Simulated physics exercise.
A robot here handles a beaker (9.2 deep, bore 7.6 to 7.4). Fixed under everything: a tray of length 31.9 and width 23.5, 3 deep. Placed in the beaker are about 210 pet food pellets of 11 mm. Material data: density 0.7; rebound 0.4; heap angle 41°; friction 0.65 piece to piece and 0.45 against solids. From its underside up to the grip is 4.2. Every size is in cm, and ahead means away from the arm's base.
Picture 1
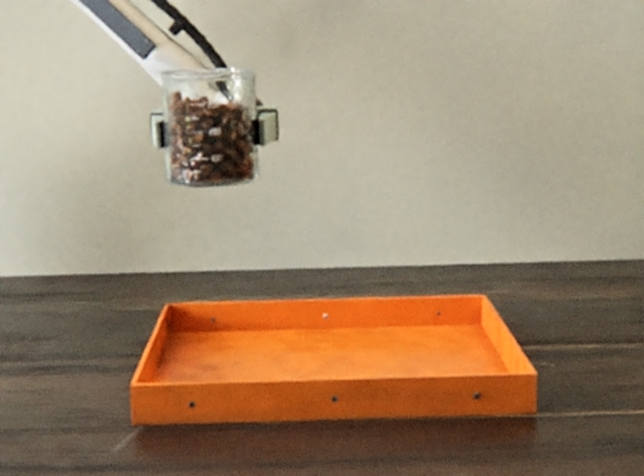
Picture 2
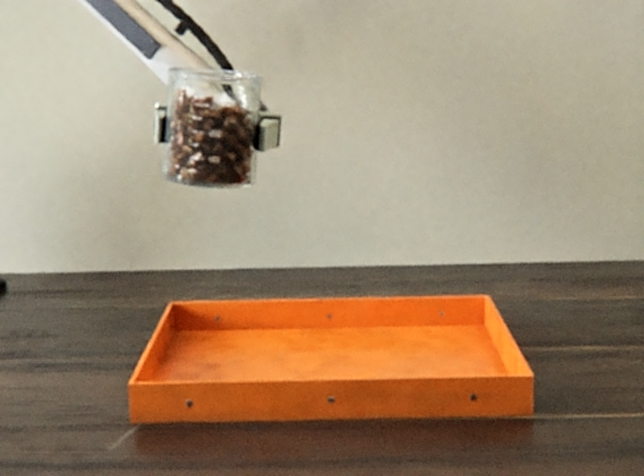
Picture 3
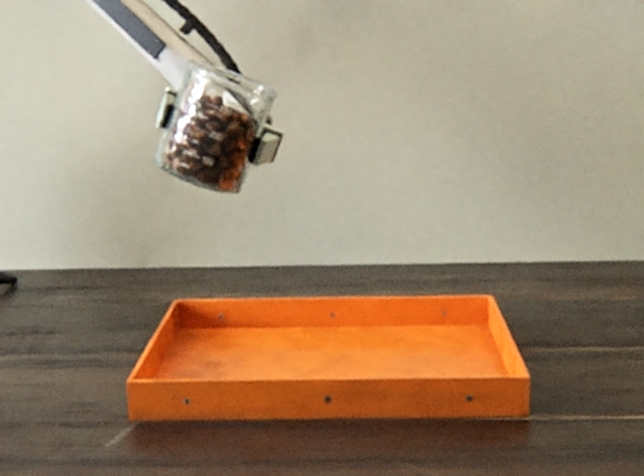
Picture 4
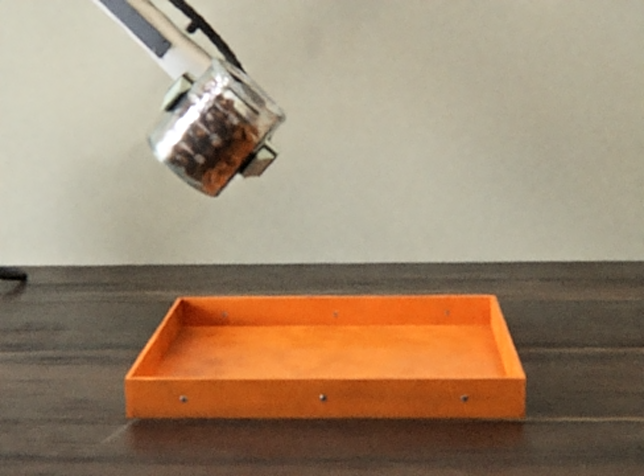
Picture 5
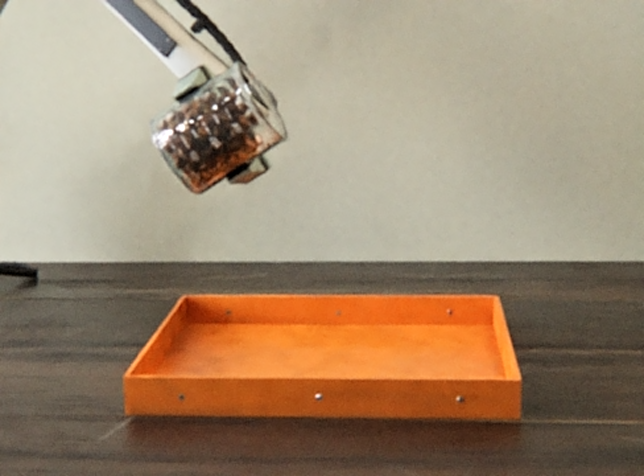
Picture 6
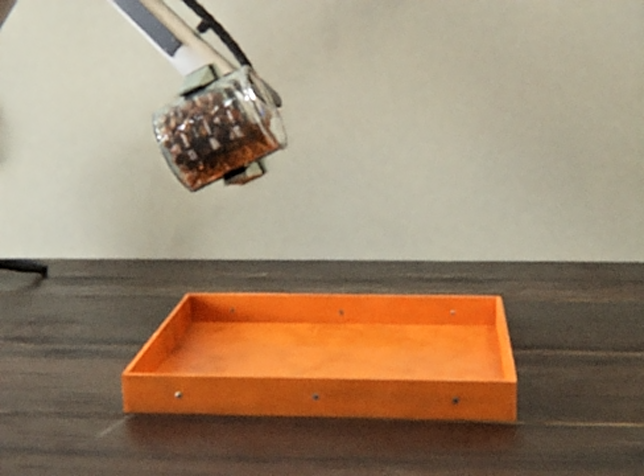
A robot arm steadily tilts a clear beaker of brown pellets above an orange tray.
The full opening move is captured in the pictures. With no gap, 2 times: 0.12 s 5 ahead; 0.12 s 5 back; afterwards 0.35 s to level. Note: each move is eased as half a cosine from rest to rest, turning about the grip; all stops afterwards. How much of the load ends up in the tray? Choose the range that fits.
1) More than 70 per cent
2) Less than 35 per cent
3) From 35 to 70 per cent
Answer: 2.
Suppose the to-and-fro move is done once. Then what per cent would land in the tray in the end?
In that case it would be near 15 percent.
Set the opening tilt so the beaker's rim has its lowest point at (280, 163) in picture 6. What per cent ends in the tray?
The share is around 60 %.
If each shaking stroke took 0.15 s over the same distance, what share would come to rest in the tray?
Roughly 10 percent then.
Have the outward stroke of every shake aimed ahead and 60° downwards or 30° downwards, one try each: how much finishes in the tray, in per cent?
I'd say close to 0 percent for the first and close to 10 percent for the second.
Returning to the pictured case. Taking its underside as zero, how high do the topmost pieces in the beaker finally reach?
Around 7.0 centimetres above the underside.
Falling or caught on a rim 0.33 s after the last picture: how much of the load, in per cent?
About 7 per cent.
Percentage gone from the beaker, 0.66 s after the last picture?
About 25 in a hundred parts are out by then.
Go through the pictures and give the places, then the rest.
The beaker middle at (211, 128), level; upper third of the load around (207, 116), from x 175 to 250, top at y 95; 214 in the beaker, in the first frame.
The beaker middle at (212, 129), tilted 6° forward; upper third of the load around (203, 116), from x 175 to 250, top at y 90, in the second frame.
The beaker middle at (214, 129), tilted 22° forward; upper third of the load around (208, 117), from x 170 to 250, top at y 85, in the third frame.
The beaker middle at (216, 129), tilted 43° forward; upper third of the load around (209, 115), from x 165 to 250, top at y 80, in the fourth frame.
The beaker middle at (218, 130), tilted 59° forward; upper third of the load around (209, 116), from x 165 to 260, top at y 95, in the fifth frame.
The beaker middle at (219, 130), tilted 65° forward; upper third of the load around (208, 116), from x 165 to 270, top at y 95; 214 in the beaker, in the sixth frame.
Then, 0.33 s on, tilted 65° forward, highest piece 24 above the table; 185 in the beaker, 13 in the tray, 16 in flight or on a rim.
Then, 0.66 s on, tilted 30° forward, highest piece 26 above the table; 161 in the beaker, 51 in the tray, 2 in flight or on a rim.
Then, 1.03 s on, level, highest piece 25 above the table; 161 in the beaker, 53 in the tray.
Then, 2.08 s on, level, highest piece 25 above the table; 161 in the beaker, 53 in the tray.
In the end, 161 in the beaker, 53 in the tray. That is 25 % in the tray.
